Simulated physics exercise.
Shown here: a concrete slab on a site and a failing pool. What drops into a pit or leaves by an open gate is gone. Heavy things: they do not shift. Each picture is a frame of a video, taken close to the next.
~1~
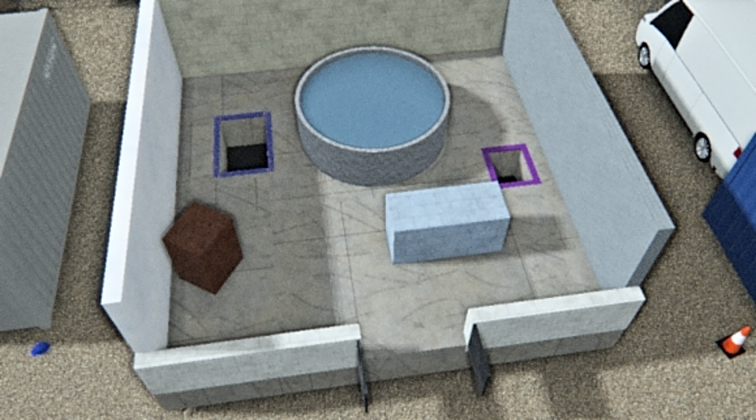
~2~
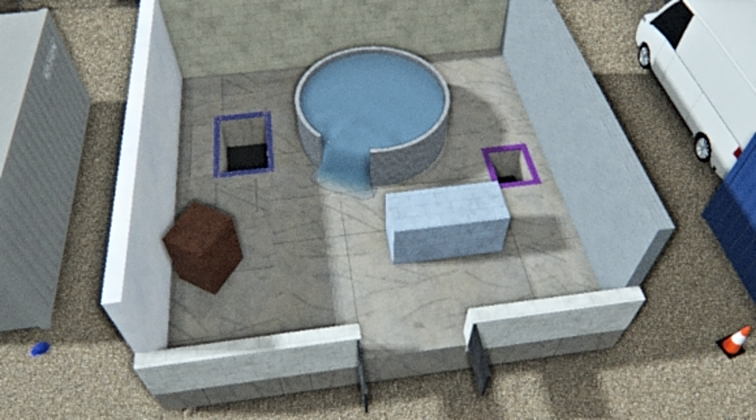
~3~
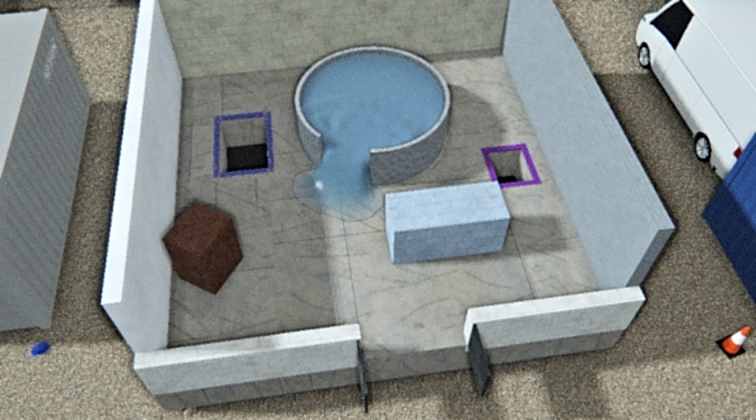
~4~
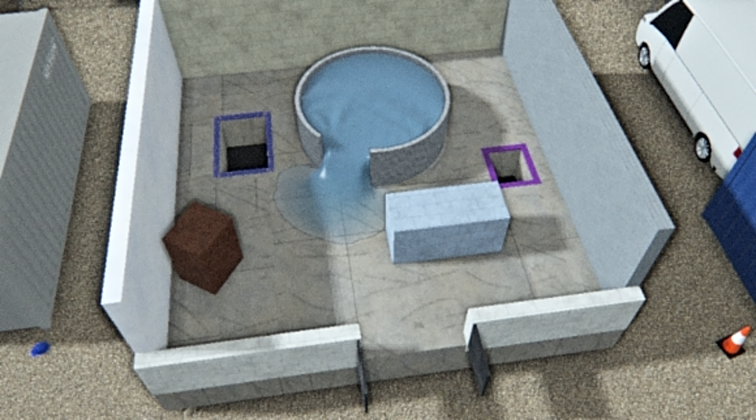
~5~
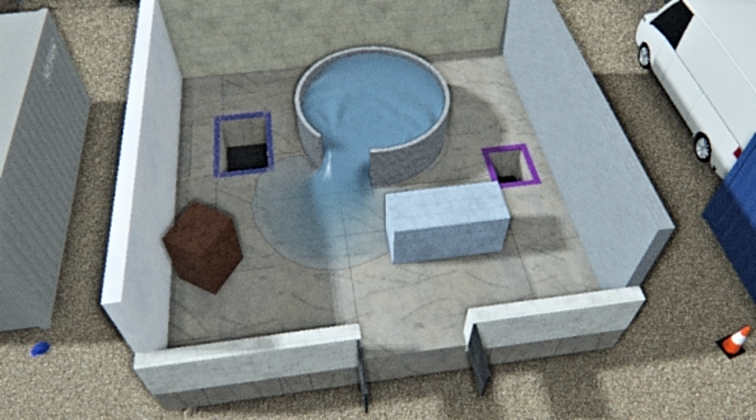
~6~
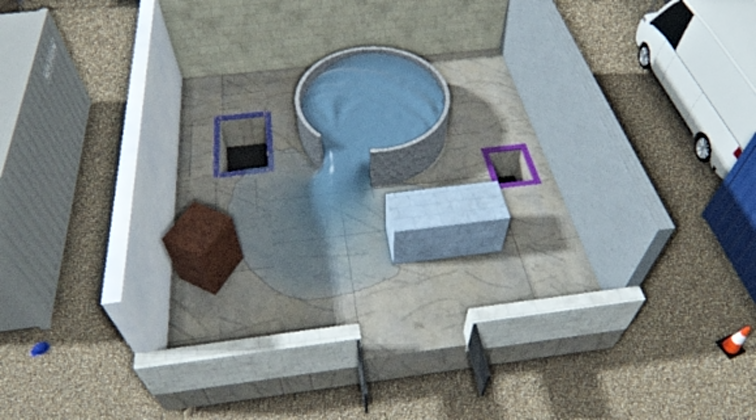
On a walled concrete slab, a round tank of still water broke open at its front, and water poured through the gap and spread across the floor between a brown block and a pale one.
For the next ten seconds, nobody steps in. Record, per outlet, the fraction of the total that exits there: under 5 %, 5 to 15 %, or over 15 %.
My prediction: The gate takes in a considerable amount - past fifteen per cent; the blue pit takes in a reasonable amount - five to fifteen per cent; the purple pit takes in a trifling amount - short of five per cent.
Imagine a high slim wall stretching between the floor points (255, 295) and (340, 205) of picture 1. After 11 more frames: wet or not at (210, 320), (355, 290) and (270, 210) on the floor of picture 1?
Point by point: First swamped, next swamped, last swamped.
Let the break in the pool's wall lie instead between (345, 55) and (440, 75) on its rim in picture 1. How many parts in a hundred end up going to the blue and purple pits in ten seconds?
The blue pit gets 15 per cent and the purple pit 30 per cent.
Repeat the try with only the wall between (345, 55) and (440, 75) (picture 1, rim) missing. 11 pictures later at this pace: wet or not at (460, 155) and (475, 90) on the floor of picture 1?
Going one by one: Sodden and then sodden.
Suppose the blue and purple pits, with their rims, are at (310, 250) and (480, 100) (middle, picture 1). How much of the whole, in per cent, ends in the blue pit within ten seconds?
Blue: 50 %.
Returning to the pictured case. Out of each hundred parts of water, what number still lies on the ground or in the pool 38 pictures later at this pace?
Some 82 per cent.
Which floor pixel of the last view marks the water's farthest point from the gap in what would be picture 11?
I reckon the front has reached (167, 372) by then.
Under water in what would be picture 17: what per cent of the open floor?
I'd estimate some 40 per cent.
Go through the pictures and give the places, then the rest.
In the first picture, the round tank at (373, 99) is whole and still.
In the second picture, the front is at (315, 175), out from the gap at (345, 169).
In the third picture, water pours out at (345, 170) and has run to (365, 215).
In the fourth picture, water pours out at (345, 171) and has run to (339, 240).
In the fifth picture, the front is at (315, 265), out from the gap at (345, 171).
In the sixth picture, water pours out at (345, 170) and has run to (296, 295).
A moment on, water covers 35 % of the floor; the gate 0 %, the blue pit 0 %, the purple pit 0 %.
Next, water covers 40 % of the floor; the gate 3 %, the blue pit 0 %, the purple pit 0 %.
Then, water covers 45 % of the floor; the gate 7 %, the blue pit 1 %, the purple pit 0 %.
Later, water covers 60 % of the floor; the gate 13 %, the blue pit 5 %, the purple pit 0 %.
In the end, water covers 90 % of the floor; the gate 19 %, the blue pit 11 %, the purple pit 2 %.
